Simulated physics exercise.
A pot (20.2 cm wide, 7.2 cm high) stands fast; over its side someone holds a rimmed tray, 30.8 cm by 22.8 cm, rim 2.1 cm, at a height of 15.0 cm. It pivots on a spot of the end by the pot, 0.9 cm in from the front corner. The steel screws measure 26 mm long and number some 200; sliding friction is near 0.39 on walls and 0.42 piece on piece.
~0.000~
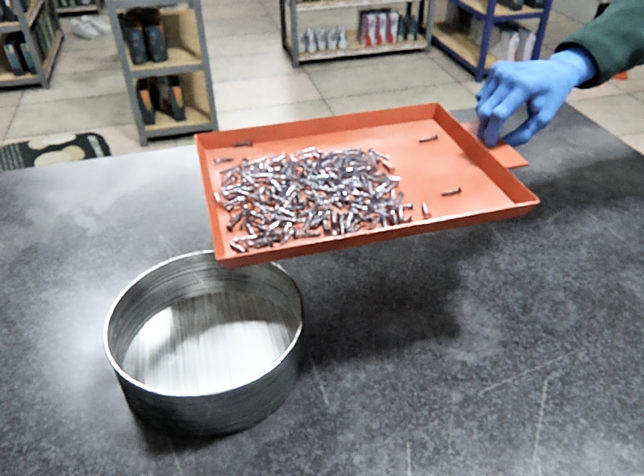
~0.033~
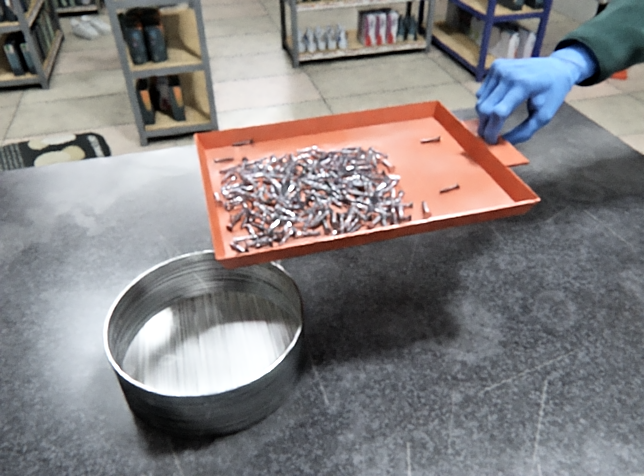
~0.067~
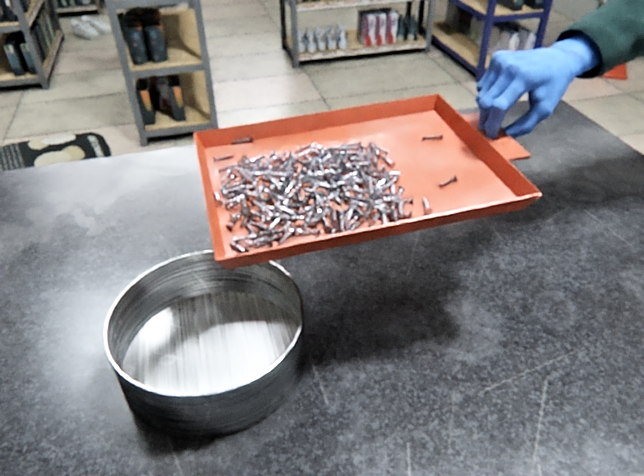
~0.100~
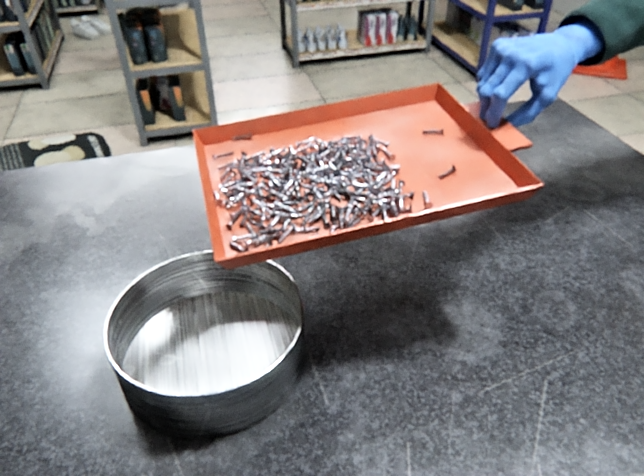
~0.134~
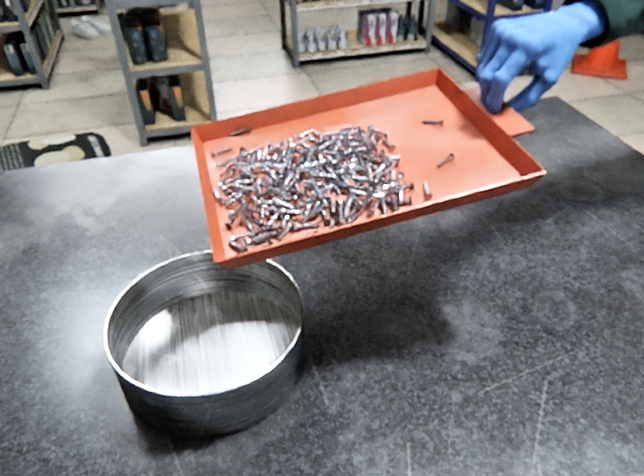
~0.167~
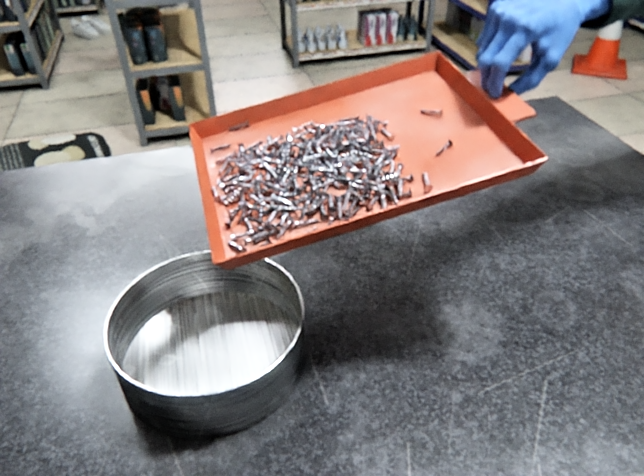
A blue-gloved hand held a rimmed orange tray of small steel screws above a dark table, beside a round metal pot, and raised its right end, slowly at first, tilting it slightly leftward.
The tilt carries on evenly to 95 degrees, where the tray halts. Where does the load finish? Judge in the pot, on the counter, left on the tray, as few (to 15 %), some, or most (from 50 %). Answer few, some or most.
Pot: Most, counter: Few, tray: Few.
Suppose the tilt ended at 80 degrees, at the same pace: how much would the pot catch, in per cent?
Then about 100 per cent.
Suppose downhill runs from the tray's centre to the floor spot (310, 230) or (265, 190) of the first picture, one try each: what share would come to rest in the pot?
Some 85 and 55 per cent.
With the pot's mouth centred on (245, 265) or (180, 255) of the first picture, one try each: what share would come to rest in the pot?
Some 10 and 30 per cent.
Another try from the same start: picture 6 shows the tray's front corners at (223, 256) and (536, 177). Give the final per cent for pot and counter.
Pot 65, counter 35.
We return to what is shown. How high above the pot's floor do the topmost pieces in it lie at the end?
Roughly 3.0 cm.
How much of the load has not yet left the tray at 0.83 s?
About 40 per cent.
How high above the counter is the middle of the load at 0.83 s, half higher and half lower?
Roughly 14 cm.
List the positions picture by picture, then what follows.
In the first picture, tray tilt 0 degrees, front corners at (225, 252) and (529, 198); middle of the pieces at (313, 190); pot at (206, 313).
In the second picture, tray tilt 0 degrees, front corners at (225, 252) and (529, 196); middle of the pieces at (313, 189).
In the third picture, tray tilt 2 degrees, front corners at (224, 252) and (530, 191); middle of the pieces at (313, 187).
In the fourth picture, tray tilt 4 degrees, front corners at (223, 253) and (532, 182), lowest corner left front; middle of the pieces at (313, 183).
In the fifth picture, tray tilt 8 degrees, front corners at (222, 253) and (534, 169), lowest corner left front; middle of the pieces at (312, 177).
In the sixth picture, tray tilt 11 degrees, front corners at (221, 254) and (535, 156), lowest corner left front; middle of the pieces at (310, 171); pot at (206, 313). Its pace works out near 100 degrees a second.
After 0.56 s, tilt 51 degrees; the tray holds 100 %, the pot 0 %.
After 0.83 s, tilt 79 degrees; the tray holds 40 %, the pot 25 %.
After 1.20 s, tilt 95 degrees; the tray holds 0 %, the pot 100 %.
By 2.6 s all is still; pot 100 %, counter 0 %, tray 0 %.
